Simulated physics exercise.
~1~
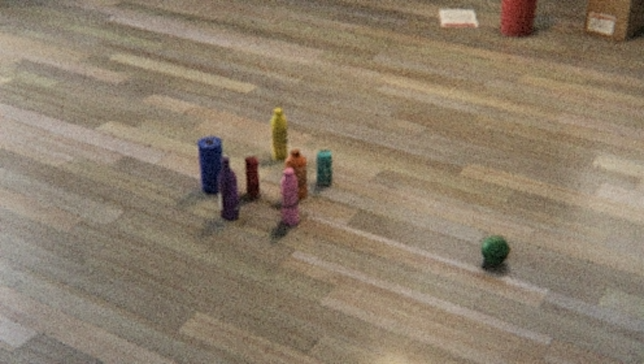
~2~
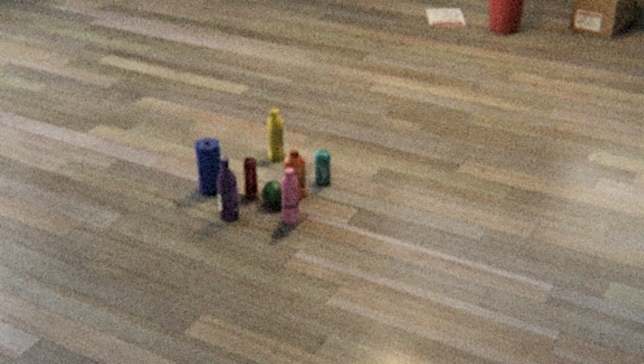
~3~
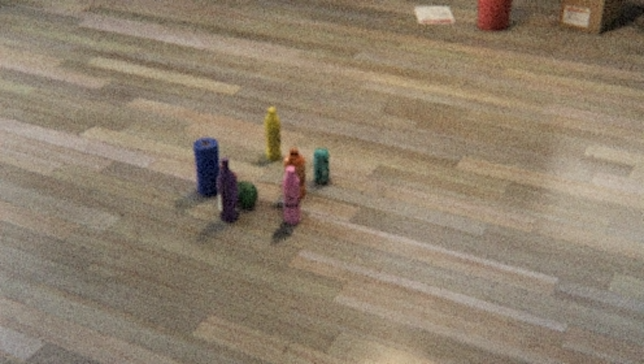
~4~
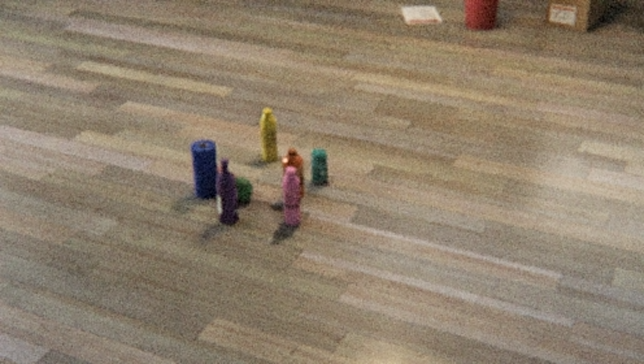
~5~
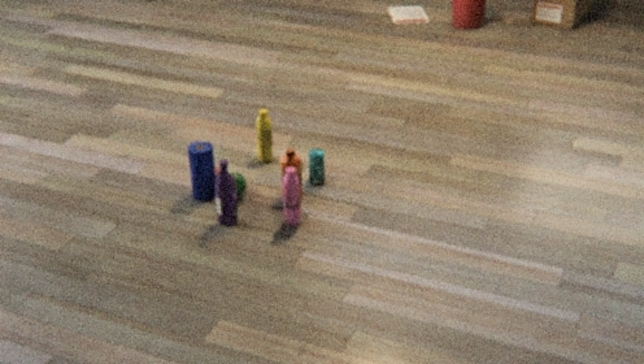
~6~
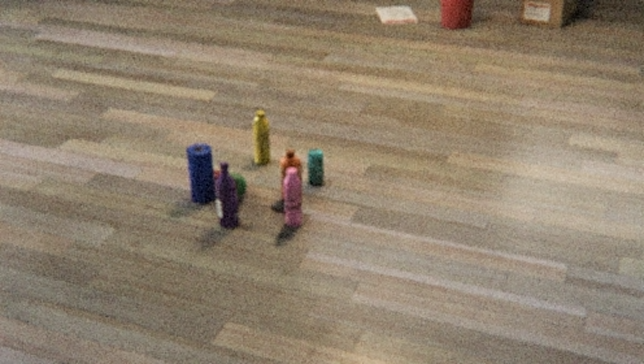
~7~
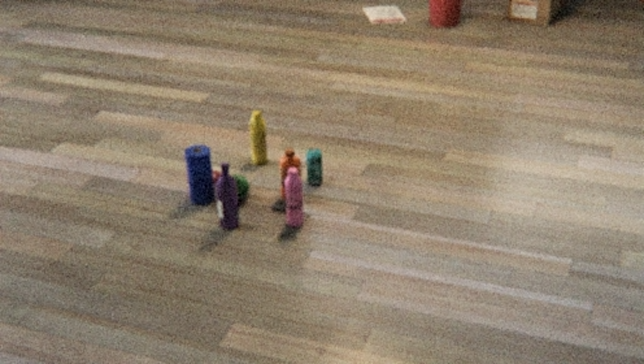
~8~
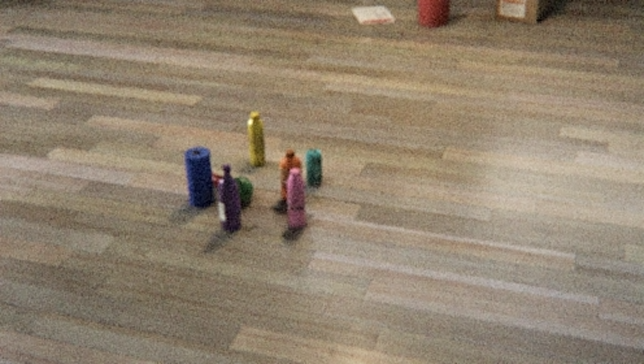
The clip shows a green ball rolling left across a wooden floor into a cluster of colourful bottles, cans and a blue roll, where the red can topples onto its side; the ball settles behind the purple bottle while the other objects remain standing.
